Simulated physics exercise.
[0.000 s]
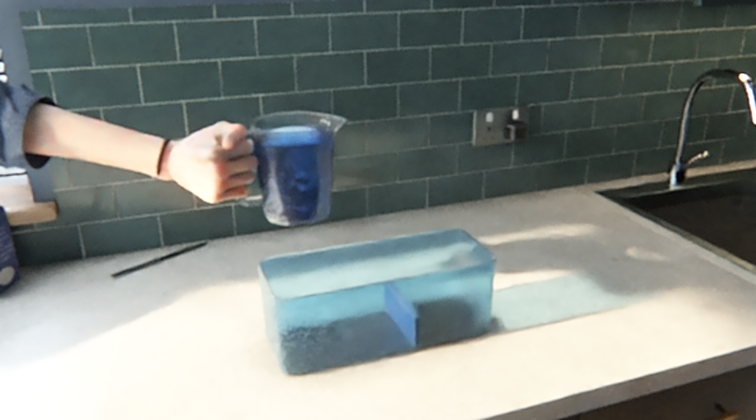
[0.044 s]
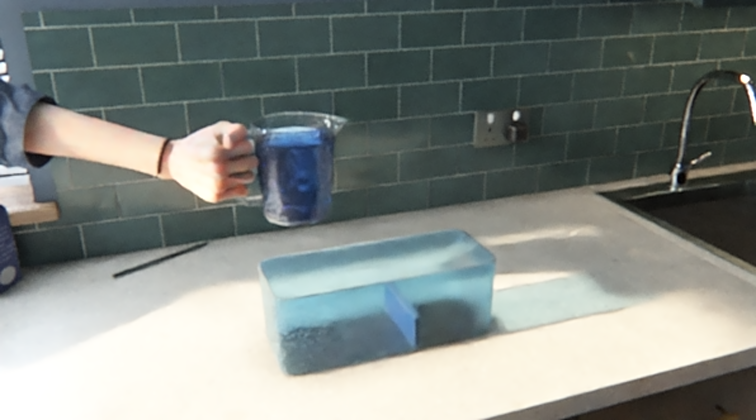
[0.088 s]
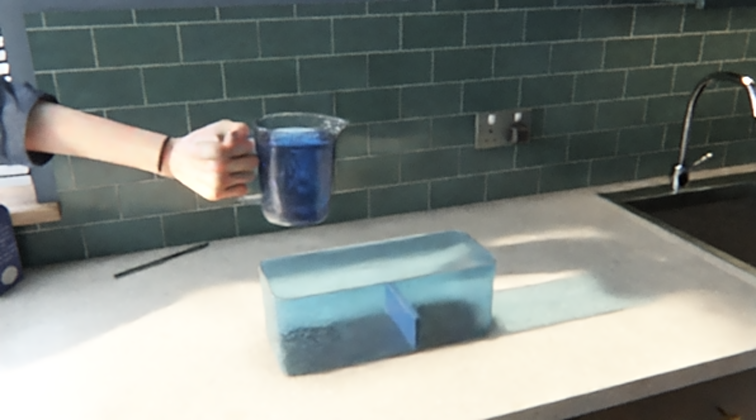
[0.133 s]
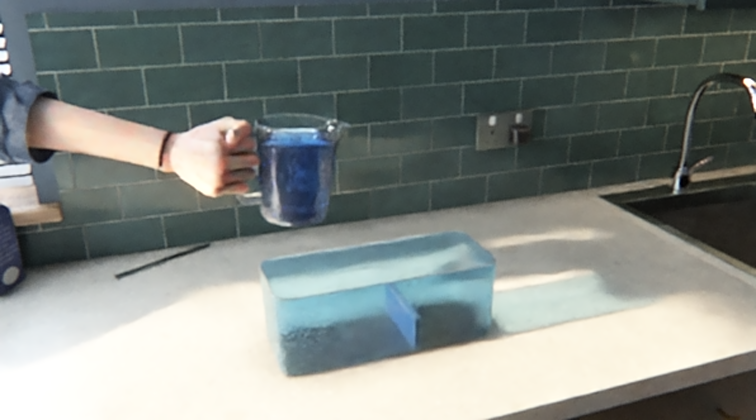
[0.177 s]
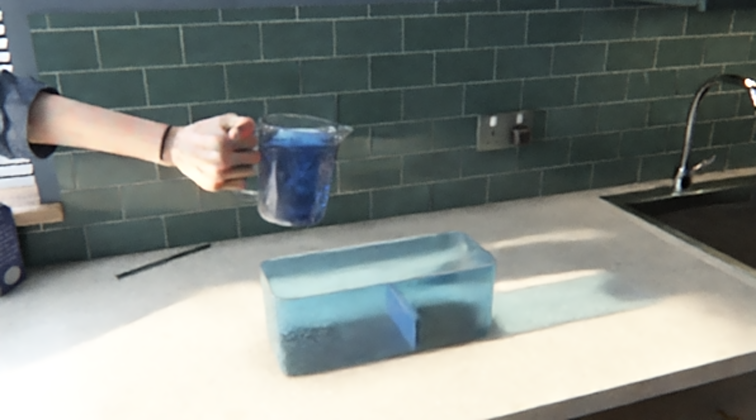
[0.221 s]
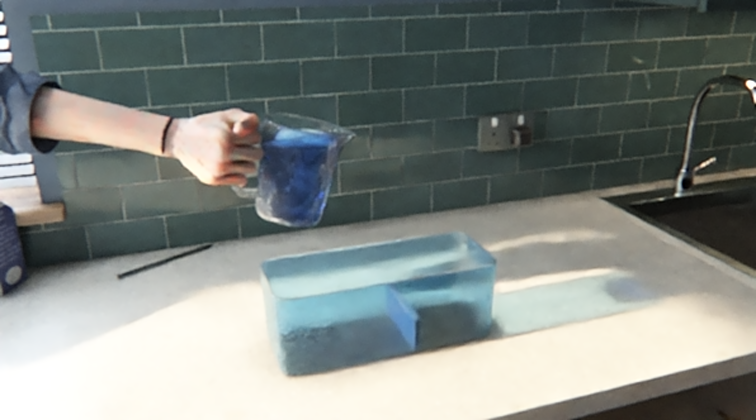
On a kitchen counter, a hand holding a clear jug of blue liquid above an oblong basin, tilting it slightly to the right.
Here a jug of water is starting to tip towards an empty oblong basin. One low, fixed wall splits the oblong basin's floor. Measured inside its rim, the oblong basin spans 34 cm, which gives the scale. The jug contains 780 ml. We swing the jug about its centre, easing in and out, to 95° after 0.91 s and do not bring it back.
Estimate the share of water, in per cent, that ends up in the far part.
About 44 per cent.
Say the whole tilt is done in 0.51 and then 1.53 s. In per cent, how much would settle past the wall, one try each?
Respectively about 40 and 50 percent.
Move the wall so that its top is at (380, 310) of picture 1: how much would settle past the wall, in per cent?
Then roughly 90 per cent would end up there.
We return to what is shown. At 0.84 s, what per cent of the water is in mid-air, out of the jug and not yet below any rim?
Close to 22 per cent.
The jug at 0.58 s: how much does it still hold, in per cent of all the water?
Near 80 in a hundred.
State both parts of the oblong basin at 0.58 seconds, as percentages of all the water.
1 per cent left and 3 right, roughly.
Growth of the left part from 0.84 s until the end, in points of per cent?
Near 40 percent, more or less.
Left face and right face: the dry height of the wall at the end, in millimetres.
Near 36 mm for the left and near 32 mm for the right.
By 0.58 s the tilt is 67° and 80 per cent is still to pour, 1 is left of the wall and 3 right of it.
By 0.84 s the tilt is 94° and 35 per cent is still to pour, 15 is left of the wall and 28 right of it.
By 1.11 s the tilt is 95° and 8 per cent is still to pour, 43 is left of the wall and 43 right of it.
By 1.41 s the tilt is 95° and 1 per cent is still to pour, 54 is left of the wall and 43 right of it.
At rest 55 per cent lies left of the wall, 44 right of it and 1 outside.
